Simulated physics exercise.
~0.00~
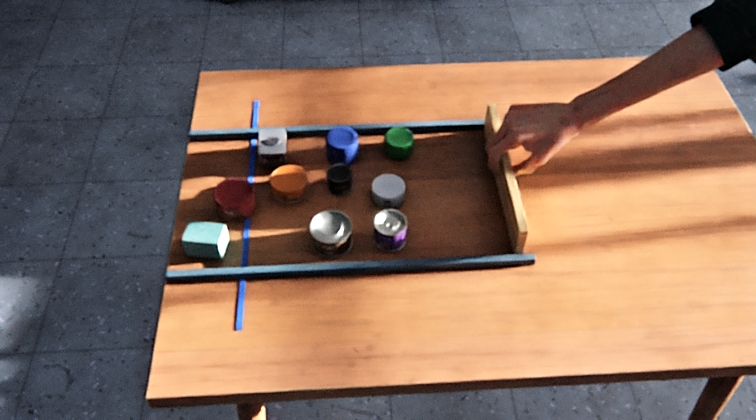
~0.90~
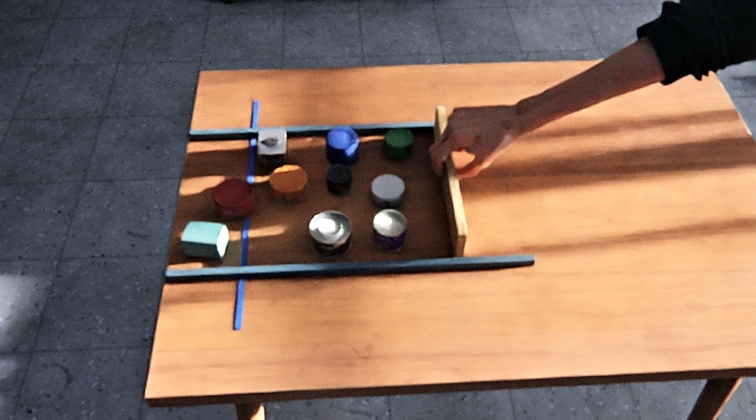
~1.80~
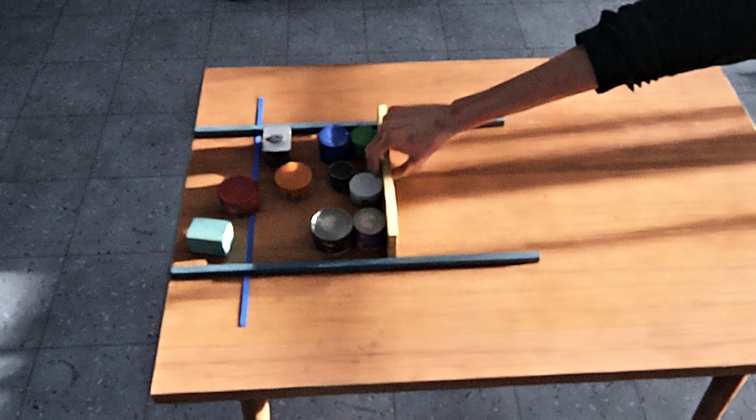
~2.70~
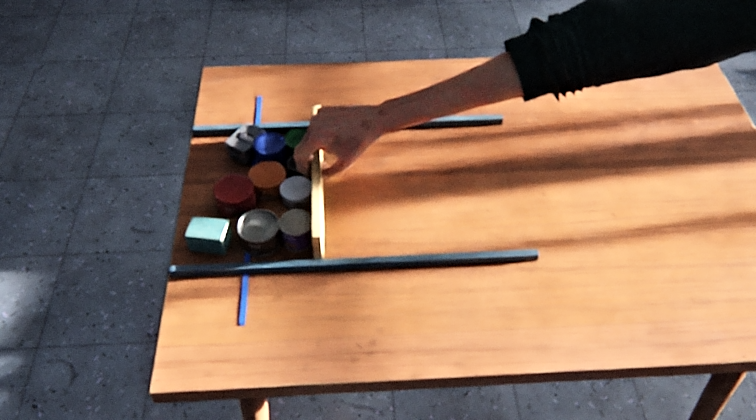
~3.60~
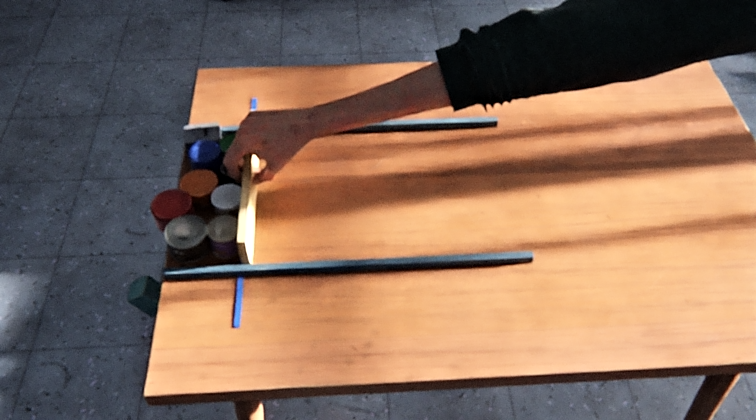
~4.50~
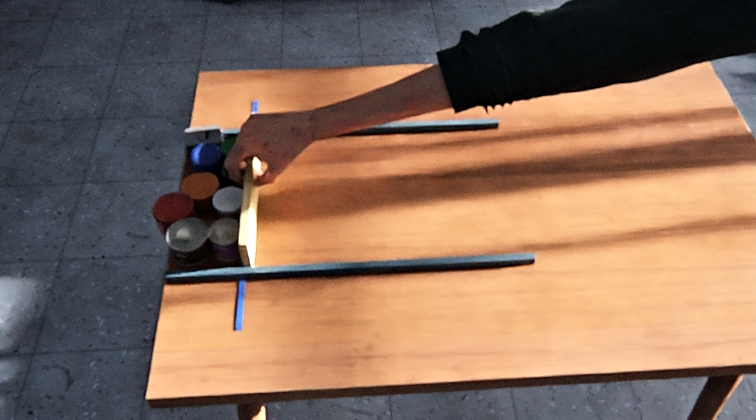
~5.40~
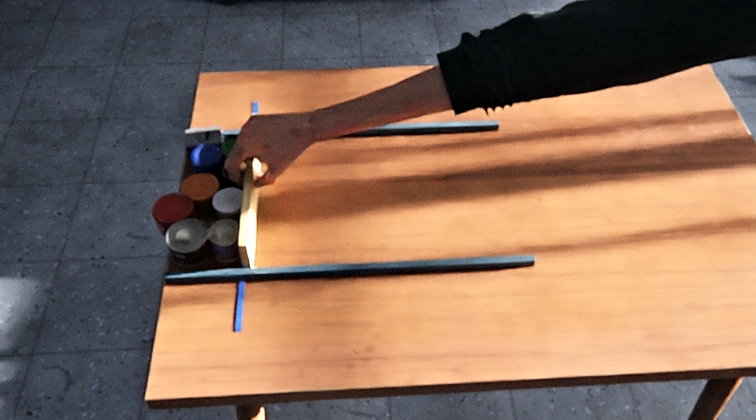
The clip shows a hand sliding an upright wooden board leftward across a table between two dark rails, gathering small pots, lids and tubs. A turquoise block drops off the left edge, and the board stops near the blue tape with the other items crowded beside the edge.
